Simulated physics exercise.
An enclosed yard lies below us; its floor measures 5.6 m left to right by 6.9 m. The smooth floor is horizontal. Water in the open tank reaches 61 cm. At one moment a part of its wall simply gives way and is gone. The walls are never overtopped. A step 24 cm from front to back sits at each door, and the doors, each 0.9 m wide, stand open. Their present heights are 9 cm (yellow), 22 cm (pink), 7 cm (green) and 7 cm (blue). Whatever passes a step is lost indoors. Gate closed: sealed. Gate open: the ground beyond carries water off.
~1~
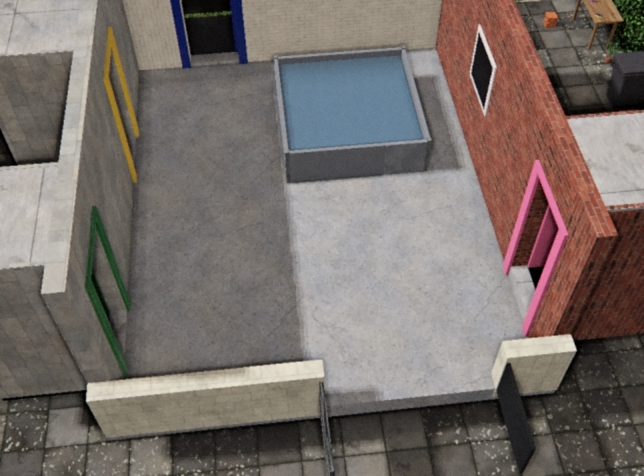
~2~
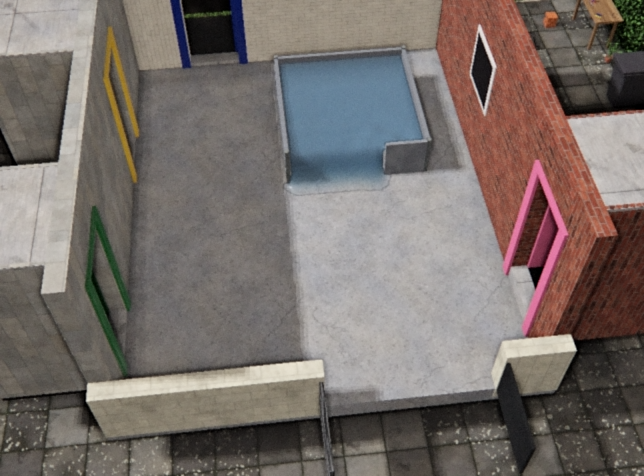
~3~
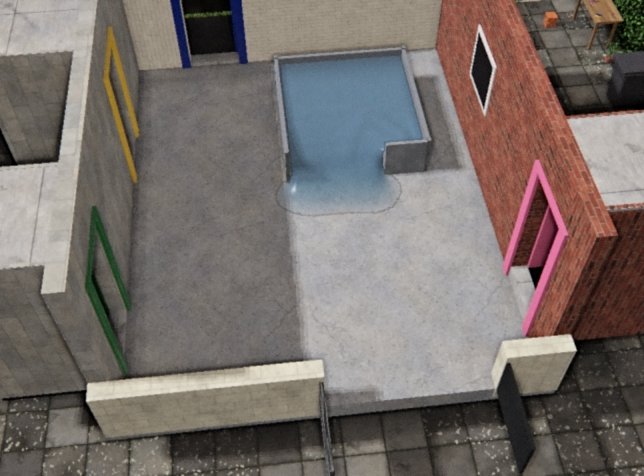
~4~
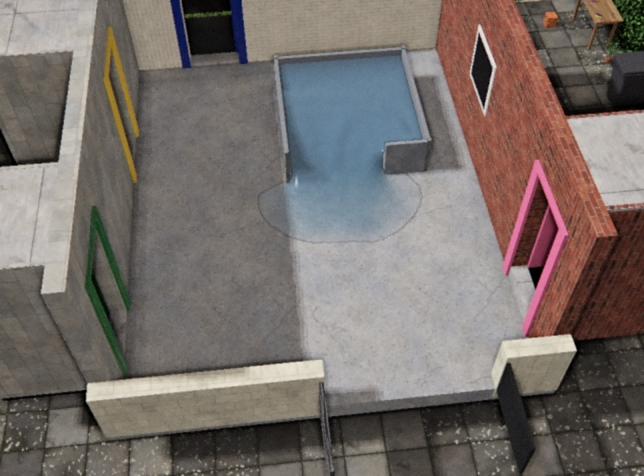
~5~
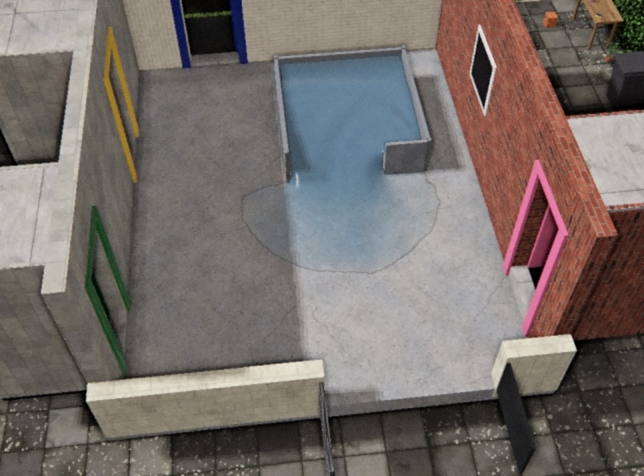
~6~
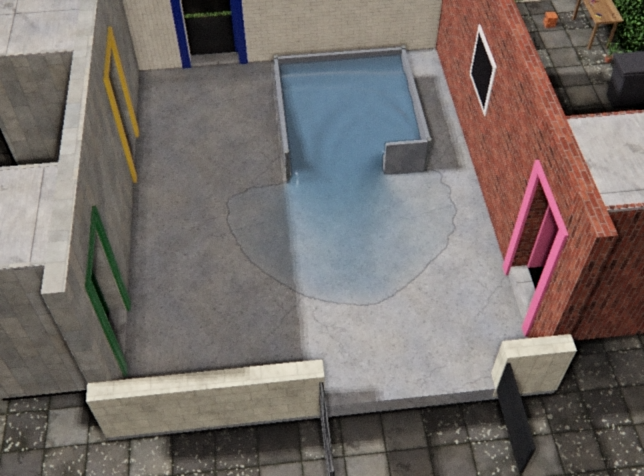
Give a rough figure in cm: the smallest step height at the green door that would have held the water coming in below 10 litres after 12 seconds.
17 cm.
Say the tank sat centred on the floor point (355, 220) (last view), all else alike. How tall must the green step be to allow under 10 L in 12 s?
Some 19 cm.
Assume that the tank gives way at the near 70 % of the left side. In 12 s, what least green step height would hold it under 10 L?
In that case about 10.5 cm.
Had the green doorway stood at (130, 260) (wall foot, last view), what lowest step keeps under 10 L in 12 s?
About 6.0 cm.
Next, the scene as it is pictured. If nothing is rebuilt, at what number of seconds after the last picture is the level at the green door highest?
I'd say near 2.8 seconds.
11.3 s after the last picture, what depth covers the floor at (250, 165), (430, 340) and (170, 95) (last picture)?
Depths in order: 3 / 5 / 6 cm.
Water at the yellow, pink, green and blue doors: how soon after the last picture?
Yellow 4.5 s, pink 0.9 s, green 1.6 s, blue 6.5 s.
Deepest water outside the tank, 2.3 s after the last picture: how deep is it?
34 cm.
Then, 0.7 s after the last picture water covers 40 % of the floor, deepest (32 cm) near (324, 187); it has not reached the green door.
Then, 2.3 s after the last picture water covers 55 % of the floor, deepest (34 cm) near (151, 408); 17 cm at the green door, 10 litres in over its 7 cm step.
Then, 11.3 s after the last picture water covers 100 % of the floor, deepest (6 cm) near (137, 126); 5 cm at the green door, 105 litres in over its 7 cm step.
At the green door as built, the water peaked near 20 cm, 2.7 s after the last picture.
With a step of 14.5 cm, 20 litres would have come in within the 12 s; with 20 cm, 4 litres. So under 10 litres takes about 17 cm.
